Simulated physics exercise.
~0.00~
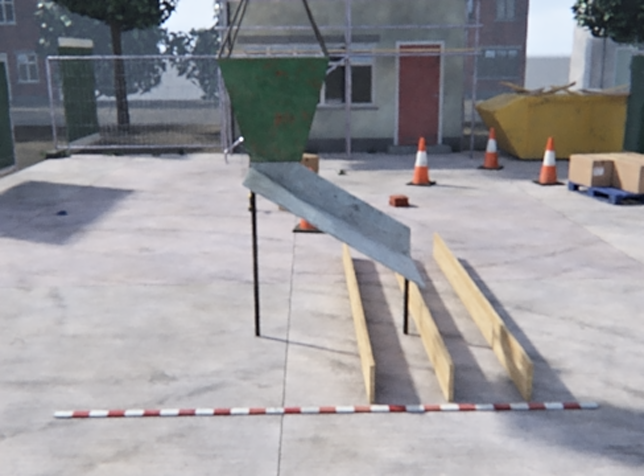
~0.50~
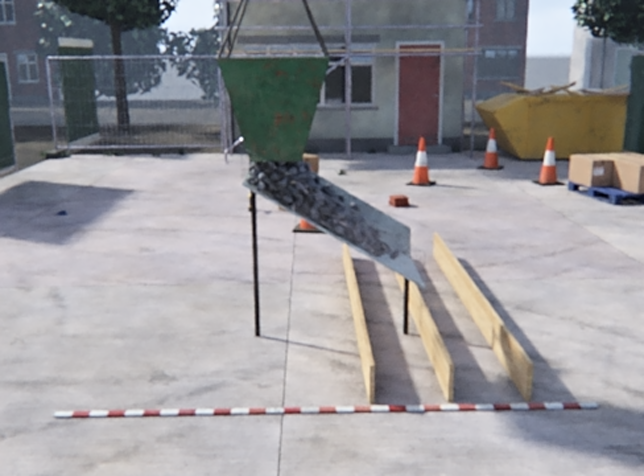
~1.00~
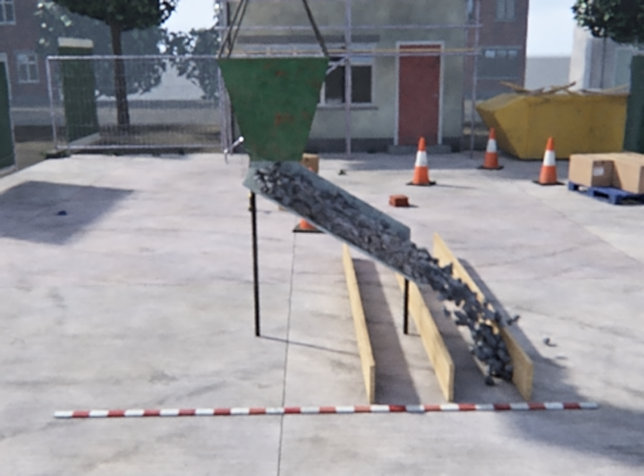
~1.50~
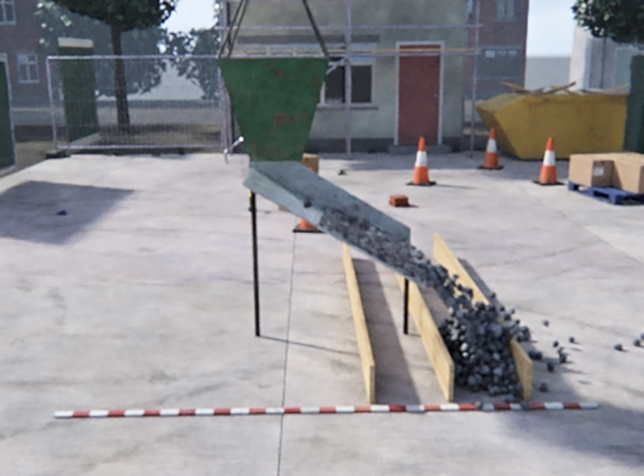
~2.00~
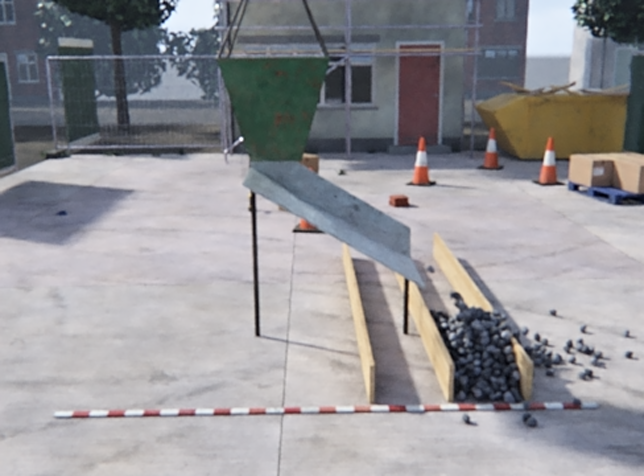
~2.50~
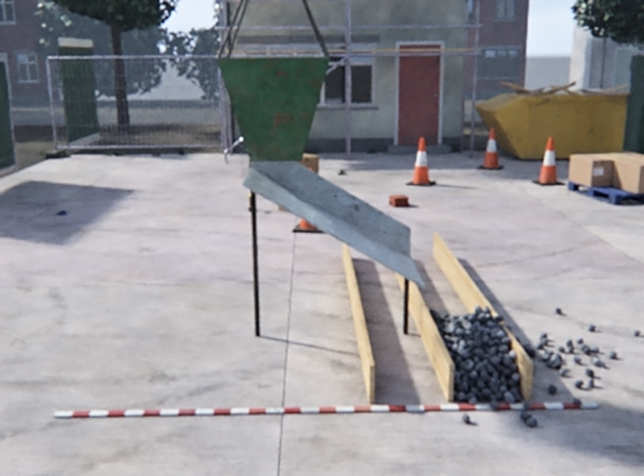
A green hopper let out a load of grey stones, which slid down a sloping metal chute to the right and poured between wooden planks. Most settled in a heap in the right bay, while some scattered on the concrete beyond it.
